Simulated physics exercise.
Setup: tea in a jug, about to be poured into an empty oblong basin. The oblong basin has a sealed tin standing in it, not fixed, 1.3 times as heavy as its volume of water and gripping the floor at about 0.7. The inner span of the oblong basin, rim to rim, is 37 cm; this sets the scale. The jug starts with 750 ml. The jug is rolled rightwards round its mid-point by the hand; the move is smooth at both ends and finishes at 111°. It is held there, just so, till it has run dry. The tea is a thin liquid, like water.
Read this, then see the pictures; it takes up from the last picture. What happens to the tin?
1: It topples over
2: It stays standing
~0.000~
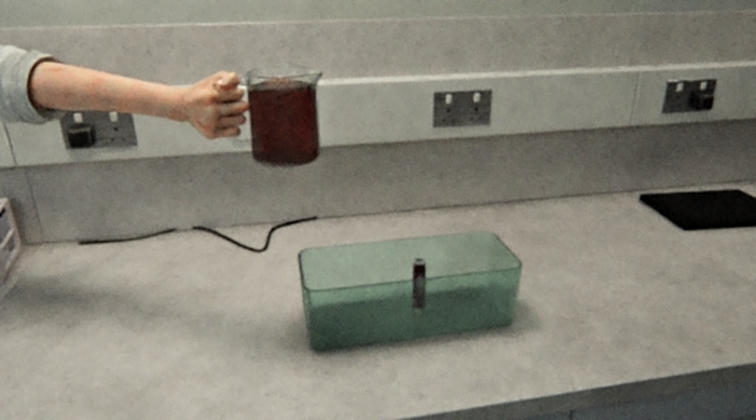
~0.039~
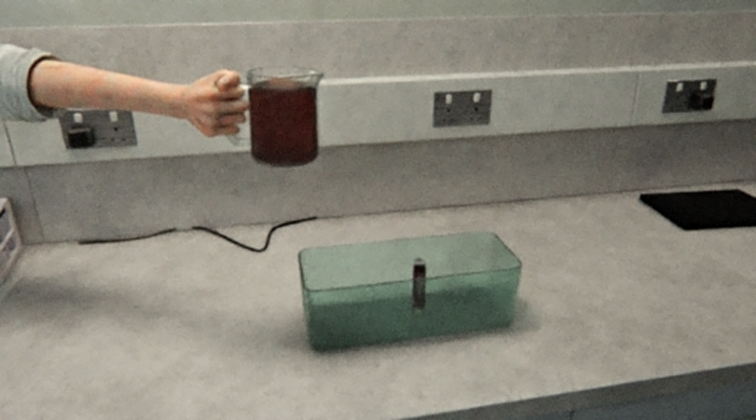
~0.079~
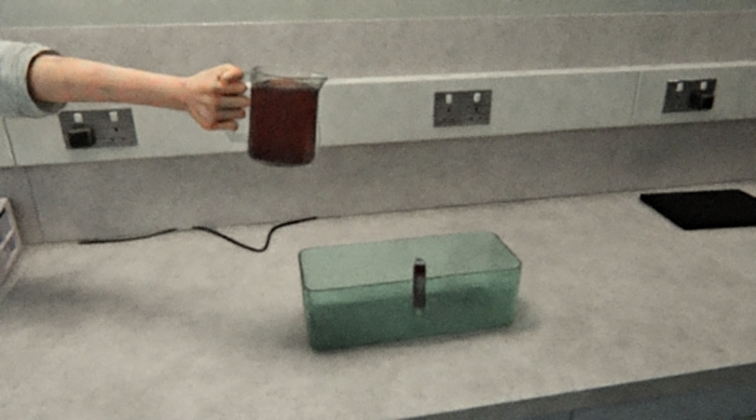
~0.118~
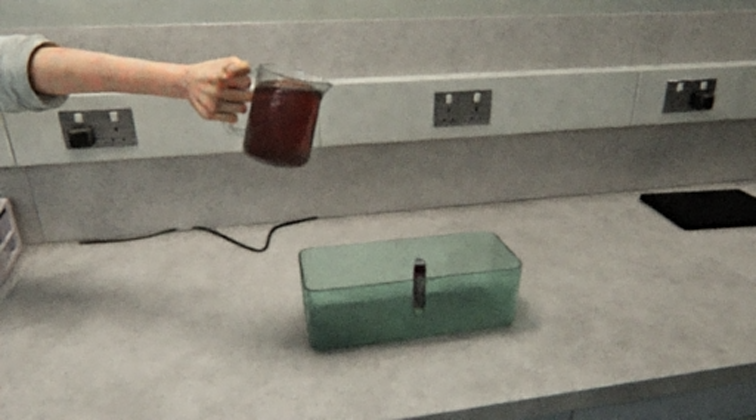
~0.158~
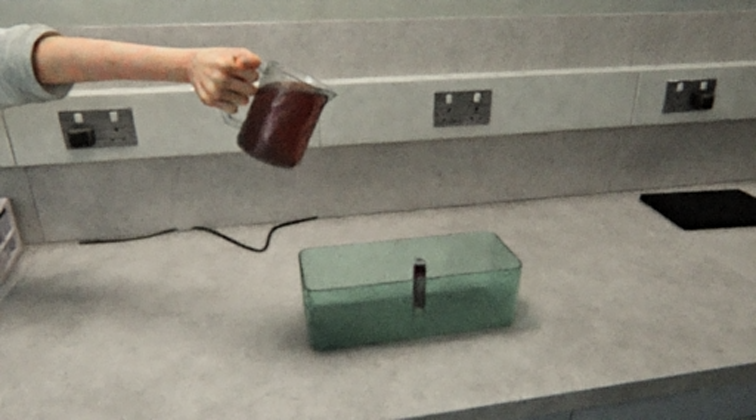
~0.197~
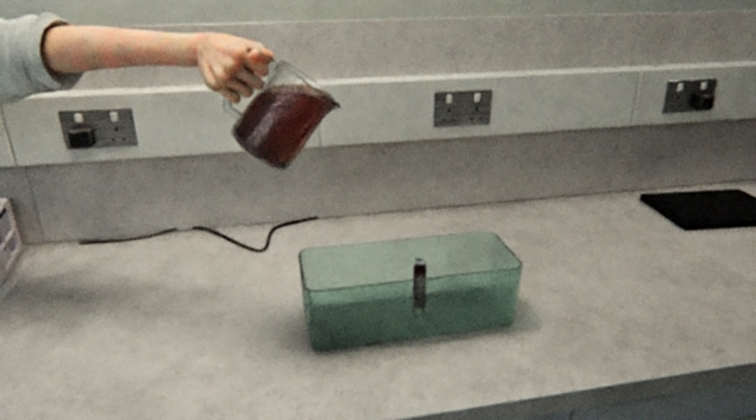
1.
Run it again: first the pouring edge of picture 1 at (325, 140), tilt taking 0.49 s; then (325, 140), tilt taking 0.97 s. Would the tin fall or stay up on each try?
The tin stays vertical the first time and stays vertical the second time.
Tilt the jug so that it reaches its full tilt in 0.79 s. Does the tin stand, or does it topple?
Result: Tin tipped over.
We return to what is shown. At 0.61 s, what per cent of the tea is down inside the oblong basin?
I'd put it at roughly 48 per cent.
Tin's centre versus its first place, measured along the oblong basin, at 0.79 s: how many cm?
Reading: Roughly 7 cm.
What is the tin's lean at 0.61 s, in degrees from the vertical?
It is at some 5°.
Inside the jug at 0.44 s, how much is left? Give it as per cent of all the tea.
At that time about 56 in a hundred parts are still held.
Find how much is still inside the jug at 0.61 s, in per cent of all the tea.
Around 16 percent of it.
By 0.44 s the tilt is 108° and 56 per cent is still to pour; the tin stands where it began.
By 0.61 s the tilt is 111° and 16 per cent is still to pour; the tin leans 7°.
By 0.79 s the tilt is 111° and 3 per cent is still to pour; the tin leans 58°.
By 0.99 s the tilt is 111° and 0 per cent is still to pour; the tin lies on its side.
At rest the tin lies on its side.
